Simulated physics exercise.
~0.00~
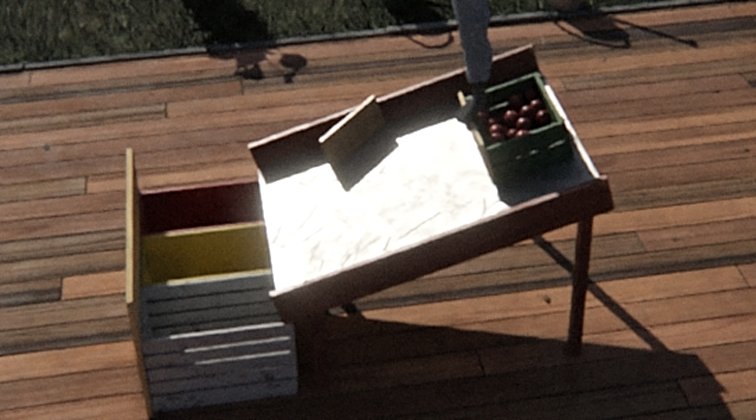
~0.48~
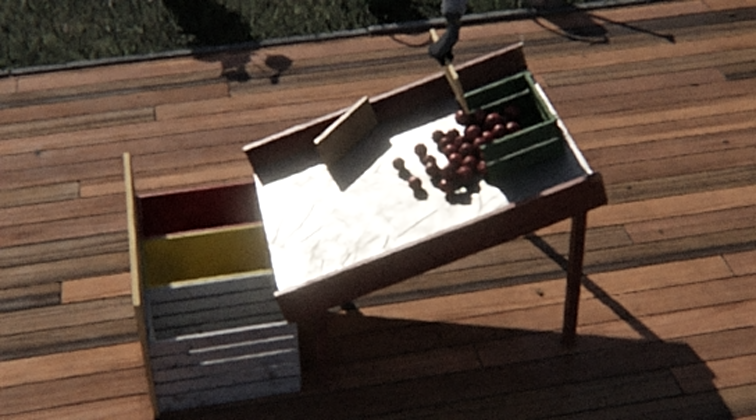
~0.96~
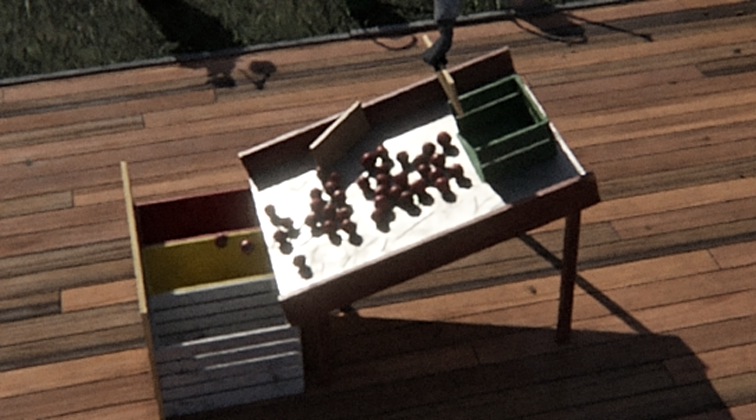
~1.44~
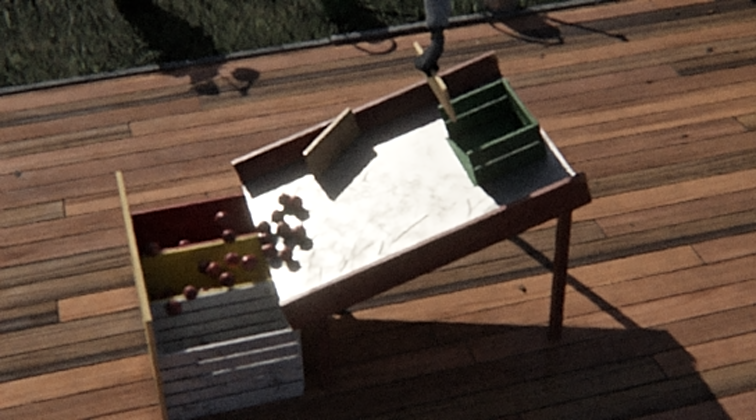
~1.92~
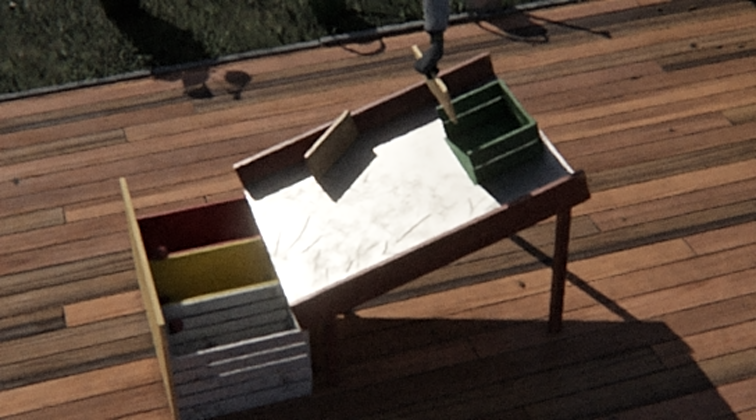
Dark red apples spilled from a green pen once a gloved hand lifted the gate, rolled down a tilted white table past an angled board, and dropped off its left end, most landing in the yellow tub, leaving the pen and slope empty.
